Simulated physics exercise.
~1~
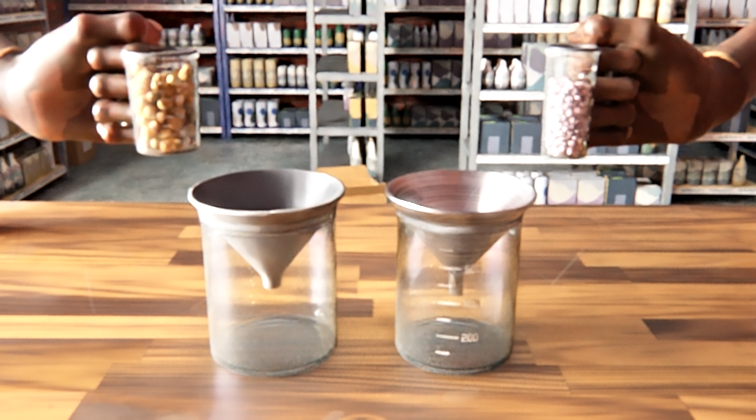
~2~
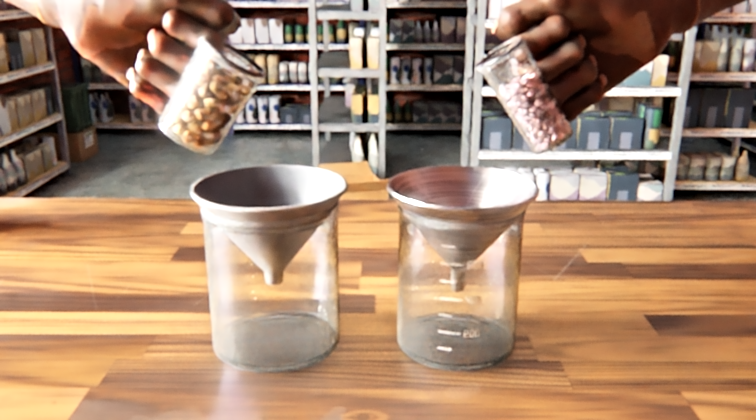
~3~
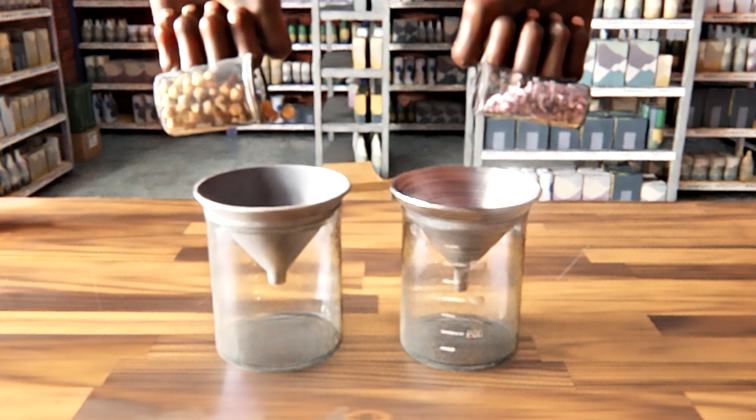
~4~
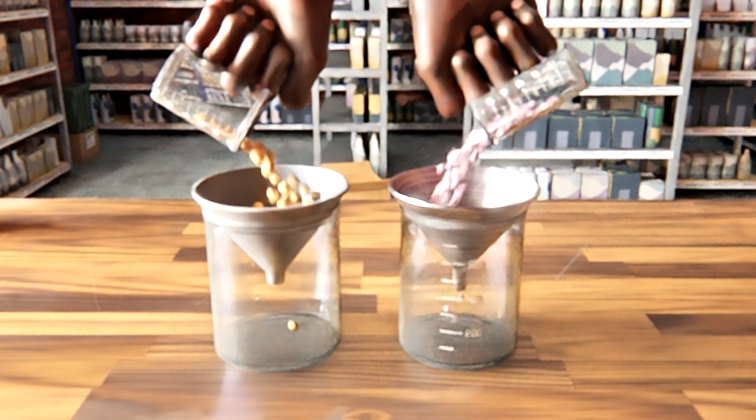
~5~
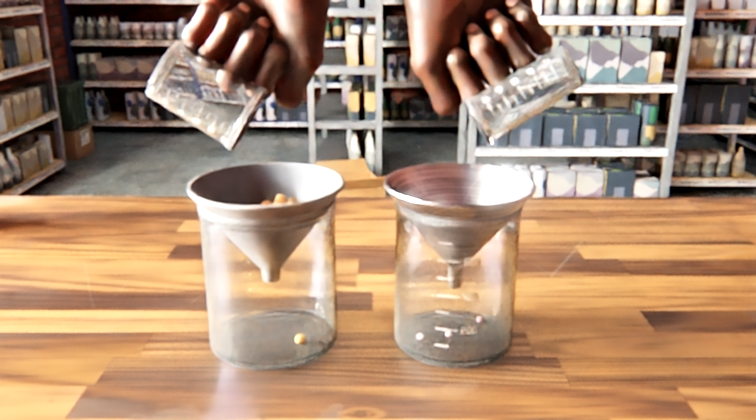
To begin with, two hands hold small clear cups above two glass jars fitted with grey funnels on a wooden table, with stocked shelves behind. The left cup holds golden pieces and the right one holds smaller pinkish pieces. The hands bring the cups inward over the funnels, tilting them until they lie on their sides. Both cups then tip further, and the pieces tumble into the funnels, with a golden one dropping into the left jar. Finally, the cups are upturned and emptied, golden pieces remain heaped in the left funnel, and only a few pieces lie in the jars.
